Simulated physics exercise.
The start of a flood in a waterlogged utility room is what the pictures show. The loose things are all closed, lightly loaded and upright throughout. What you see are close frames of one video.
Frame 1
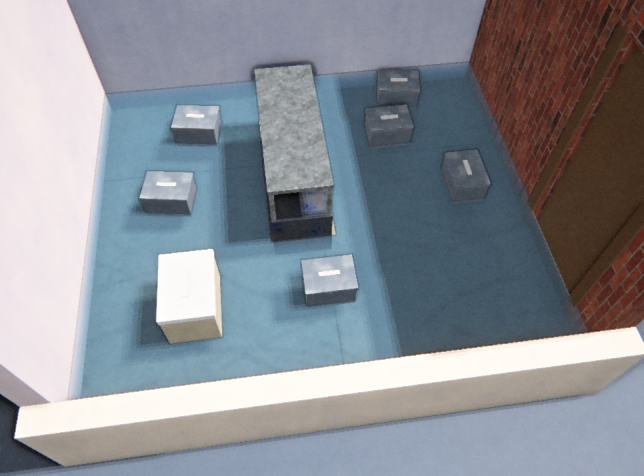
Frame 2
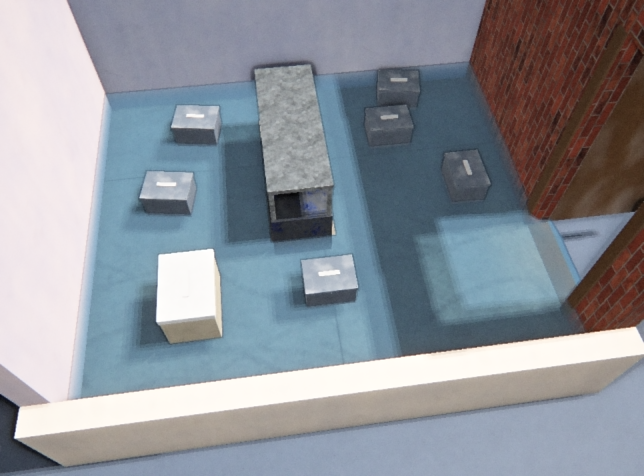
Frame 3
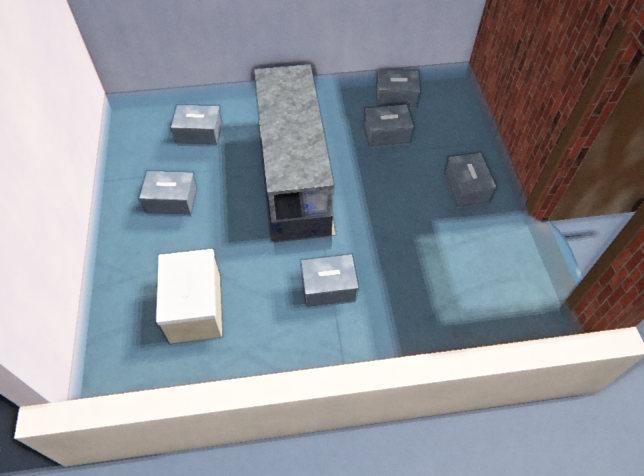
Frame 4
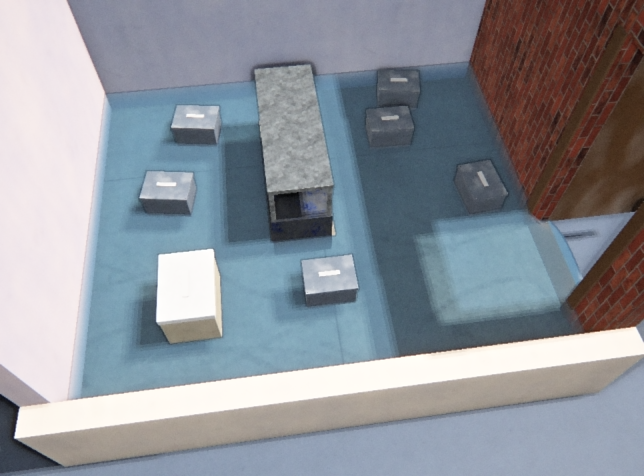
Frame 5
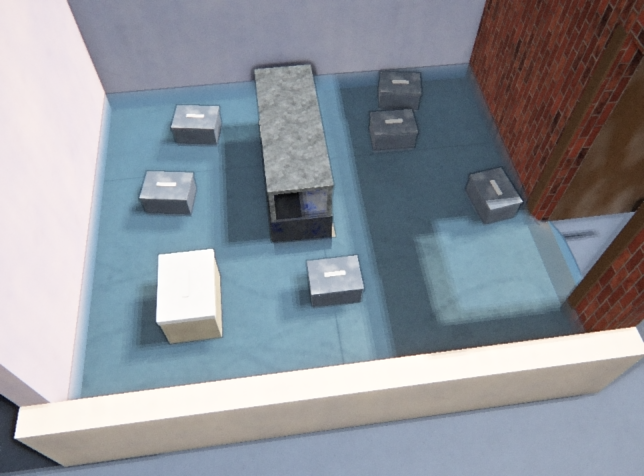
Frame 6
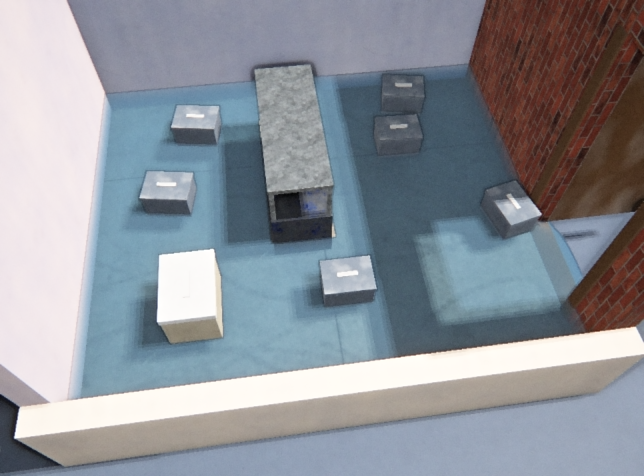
A door opens in the brick wall, and several grey totes drift slowly rightward.
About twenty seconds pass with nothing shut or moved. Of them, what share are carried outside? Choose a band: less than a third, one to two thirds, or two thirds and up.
Two thirds and up.
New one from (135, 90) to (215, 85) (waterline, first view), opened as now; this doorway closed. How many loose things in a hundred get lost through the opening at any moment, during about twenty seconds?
90 per cent.
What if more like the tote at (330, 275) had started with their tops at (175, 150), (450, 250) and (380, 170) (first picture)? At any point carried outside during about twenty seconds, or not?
In turn: Inside, gone, through.
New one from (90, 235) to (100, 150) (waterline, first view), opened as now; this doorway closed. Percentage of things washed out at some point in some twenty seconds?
Roughly 70 per cent.
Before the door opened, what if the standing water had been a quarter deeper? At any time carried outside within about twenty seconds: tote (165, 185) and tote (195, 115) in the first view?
First does not get out, second does not get out.
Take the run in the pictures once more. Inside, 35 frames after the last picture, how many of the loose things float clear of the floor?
The total here is 2.
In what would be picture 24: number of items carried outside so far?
By my count it is 2.
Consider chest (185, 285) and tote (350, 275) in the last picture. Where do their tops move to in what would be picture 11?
Look for them close to (237, 297) and (418, 268).
A moment on, 1 of 7 are out; 6 afloat.
Next, 2 of 7 are out; 5 afloat.
Later, 5 of 7 are out; 2 afloat.
In the end, 5 of 7 are out; 2 afloat.
